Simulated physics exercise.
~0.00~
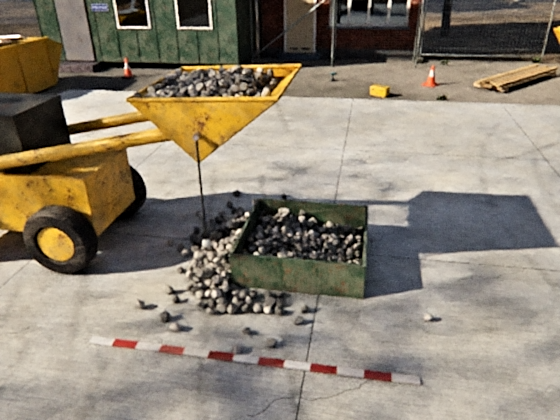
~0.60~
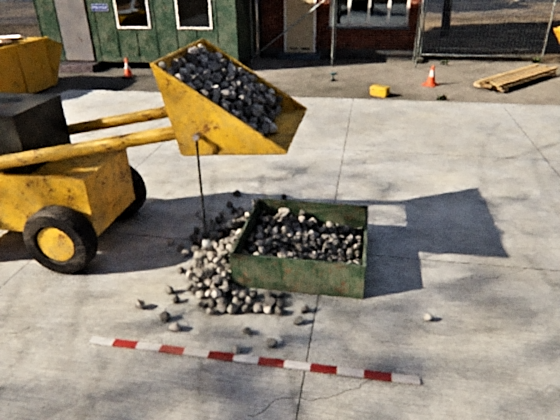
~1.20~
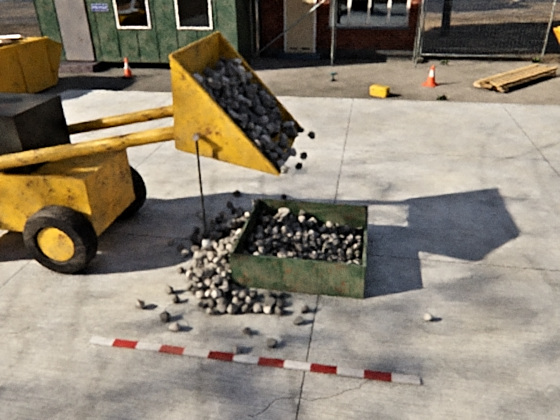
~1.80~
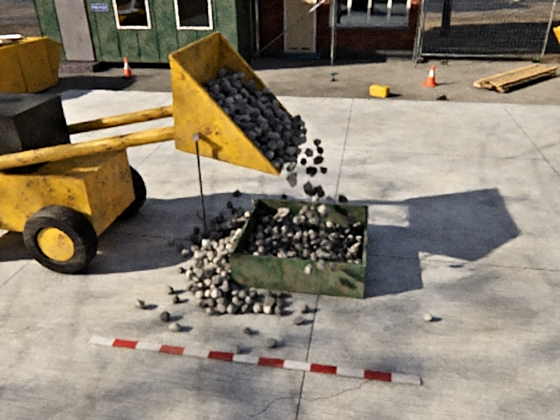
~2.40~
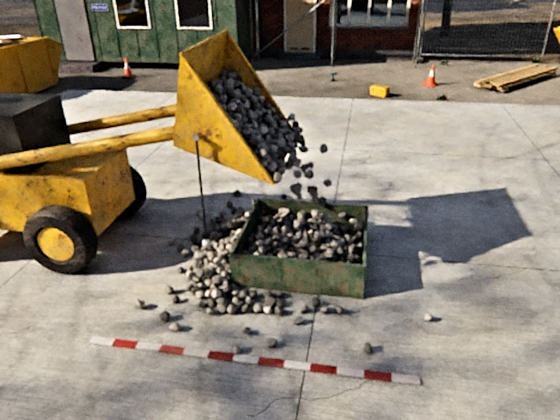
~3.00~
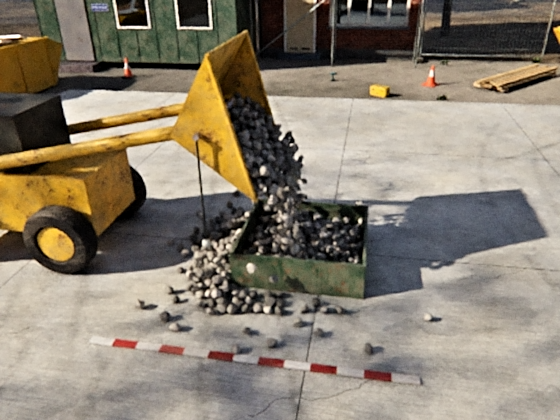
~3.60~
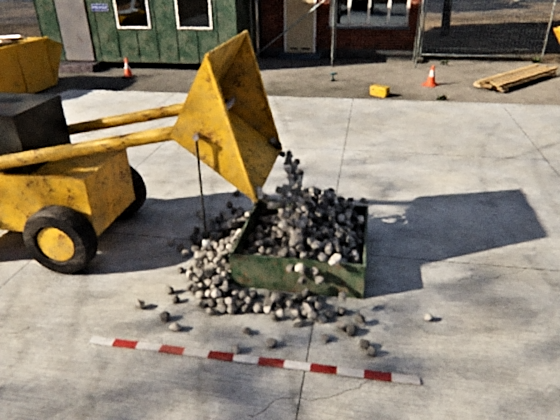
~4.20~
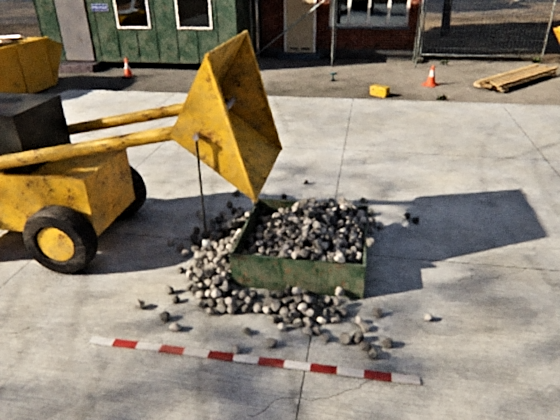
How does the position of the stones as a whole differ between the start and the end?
The stones as a whole are lower at the end. At the start many of them are up in the raised bucket, while at the end they all lie in the green bin and on the ground around it.
